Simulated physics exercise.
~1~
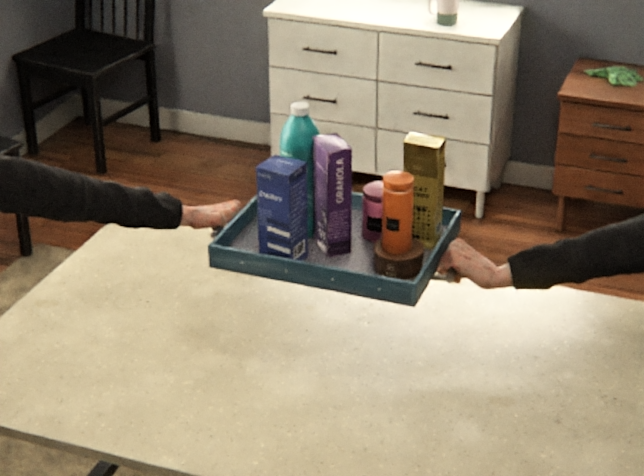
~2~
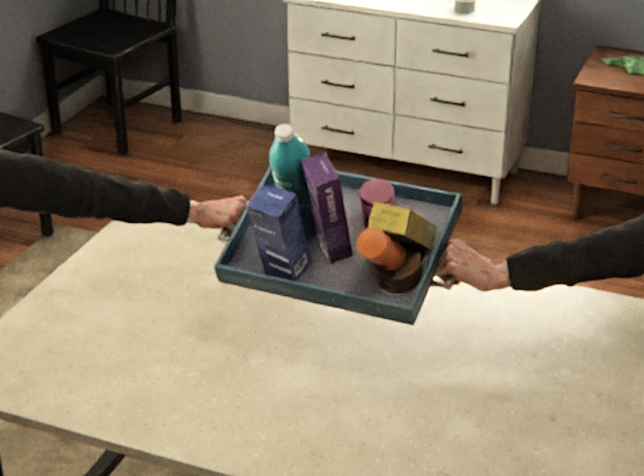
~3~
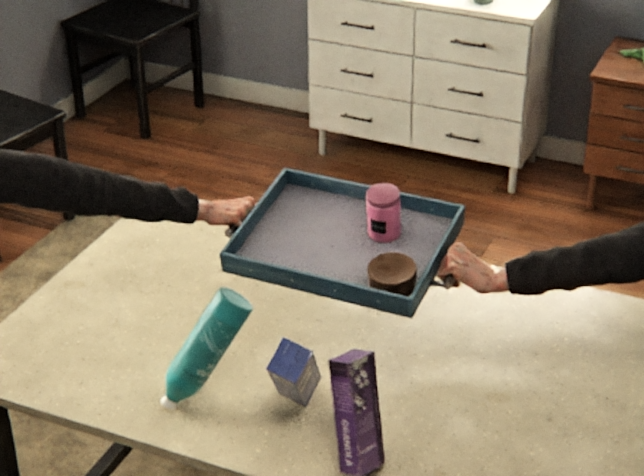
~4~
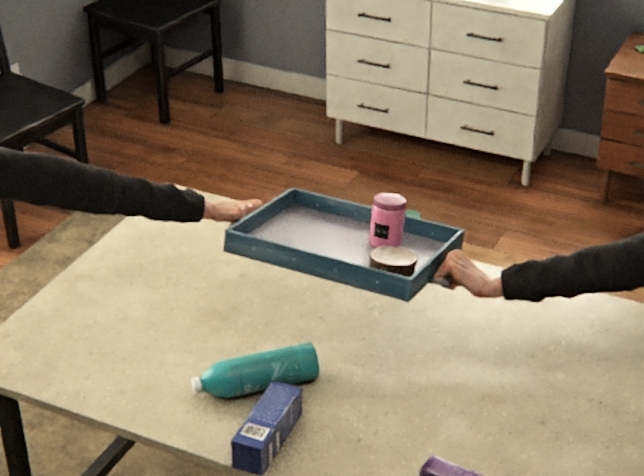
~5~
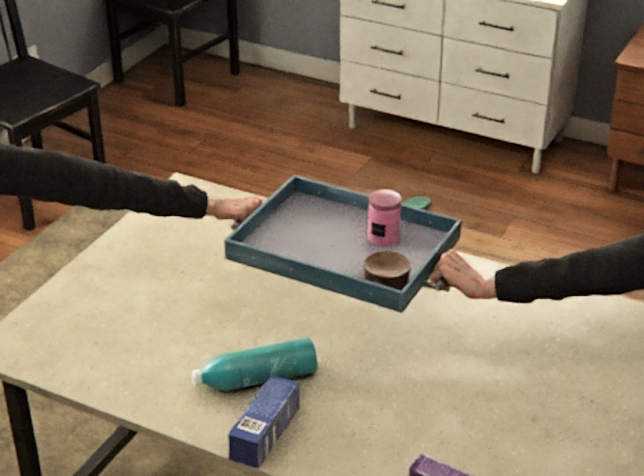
A tray held in two hands tips, spilling all but a pink jar and brown tub.
